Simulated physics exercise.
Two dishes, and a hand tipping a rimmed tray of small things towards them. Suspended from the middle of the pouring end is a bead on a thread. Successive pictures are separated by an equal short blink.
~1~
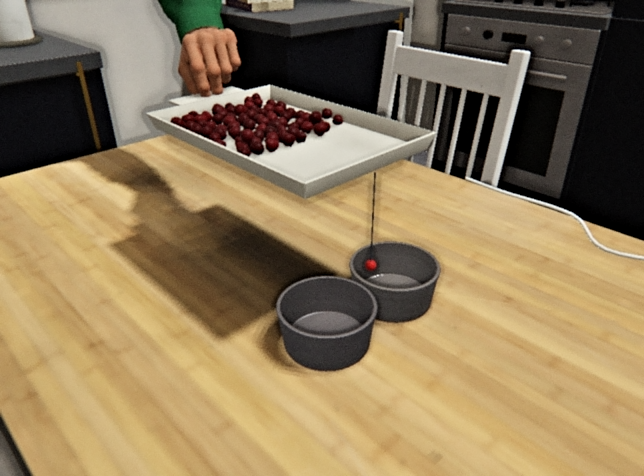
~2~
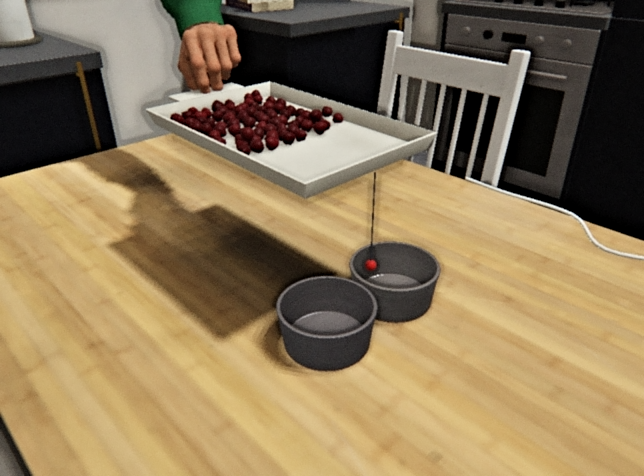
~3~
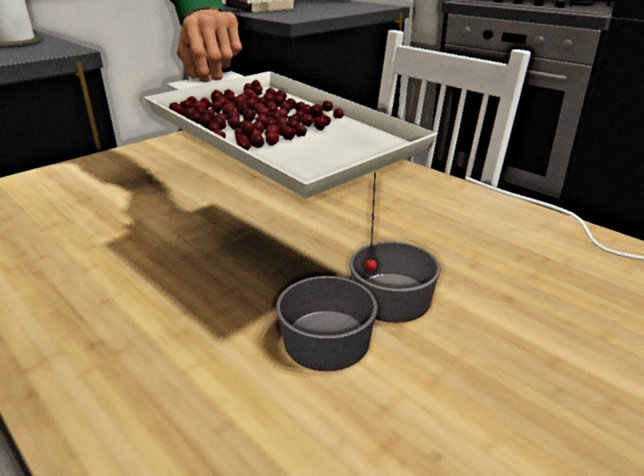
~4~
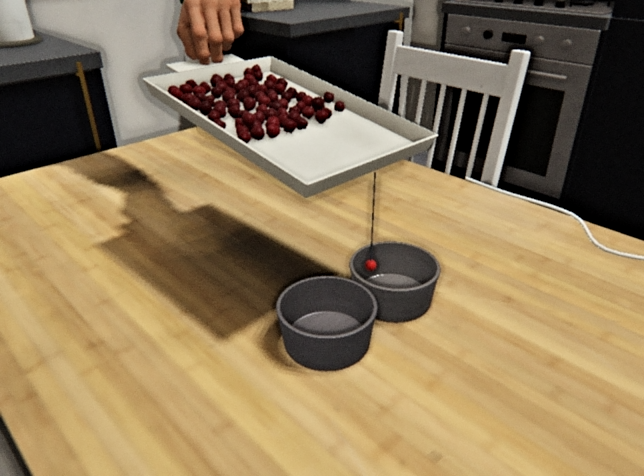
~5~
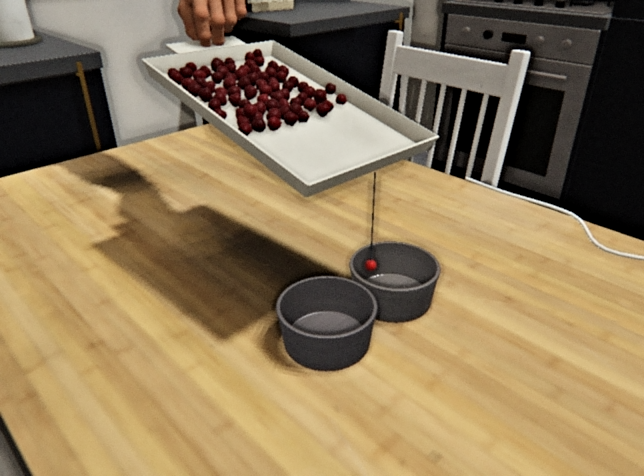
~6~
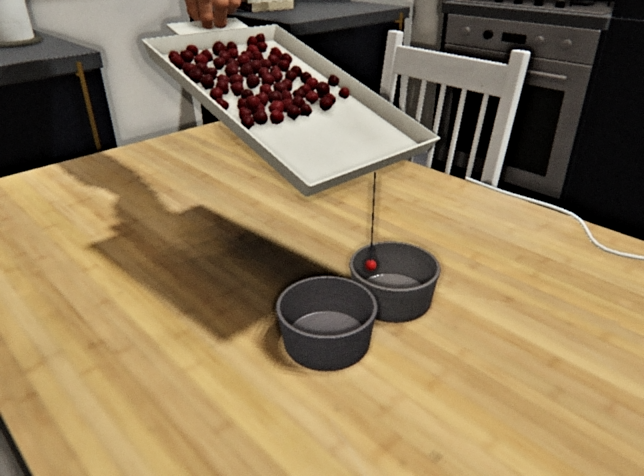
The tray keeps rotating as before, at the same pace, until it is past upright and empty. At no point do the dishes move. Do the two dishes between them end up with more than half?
The dishes save the lesser portion.
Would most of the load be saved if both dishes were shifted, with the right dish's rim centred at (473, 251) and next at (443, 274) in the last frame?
Result, first setup: A majority share; second setup: A majority share.
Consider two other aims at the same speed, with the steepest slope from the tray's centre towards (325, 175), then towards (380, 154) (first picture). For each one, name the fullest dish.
Record: Try 1, the dish at the left; try 2, the dish at the right.
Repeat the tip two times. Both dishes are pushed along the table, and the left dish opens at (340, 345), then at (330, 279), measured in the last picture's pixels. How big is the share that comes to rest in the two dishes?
In order: 60 percent and 0 percent.
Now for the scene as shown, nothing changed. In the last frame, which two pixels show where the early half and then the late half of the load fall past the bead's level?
About (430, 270) to begin with, then about (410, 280).
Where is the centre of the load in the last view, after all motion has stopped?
Close to (455, 344), more or less.
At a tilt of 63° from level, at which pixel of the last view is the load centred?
The middle of the load sits near (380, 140).
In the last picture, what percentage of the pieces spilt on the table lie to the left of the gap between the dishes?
It comes to near 0 percent of the spill.
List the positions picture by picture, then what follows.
The first picture shows corners of the pouring end at (305, 179) and (428, 132), level; middle of the load at (249, 126), dried cherries; left dish at (362, 343); right dish at (428, 297); bead on its thread at (371, 265).
The second picture shows corners of the pouring end at (306, 179) and (428, 132), level; middle of the load at (249, 124).
The third picture shows corners of the pouring end at (306, 179) and (429, 133), tipped barely, level across its low end; middle of the load at (249, 116).
The fourth picture shows corners of the pouring end at (308, 179) and (430, 134), tipped a little, level across its low end; middle of the load at (249, 105).
The fifth picture shows corners of the pouring end at (309, 179) and (431, 135), tipped a little, level across its low end; middle of the load at (250, 93).
The sixth picture shows corners of the pouring end at (310, 180) and (432, 136), tipped clearly, level across its low end; middle of the load at (253, 82); left dish at (362, 343); right dish at (428, 297).
Soon, tray tipped steeply; most on the tray; a stray few in the right dish; a small part outside both; a small part in the air.
A while on, tray tipped past a quarter turn; about a quarter on the tray; a stray few in the left dish; a small part in the right dish; about half outside both; about a quarter in the air.
Towards the end, tray tipped past a quarter turn; about a quarter in the right dish; most outside both.
Finally, tray tipped past a quarter turn; none in the left dish; about a quarter in the right dish; most outside both.
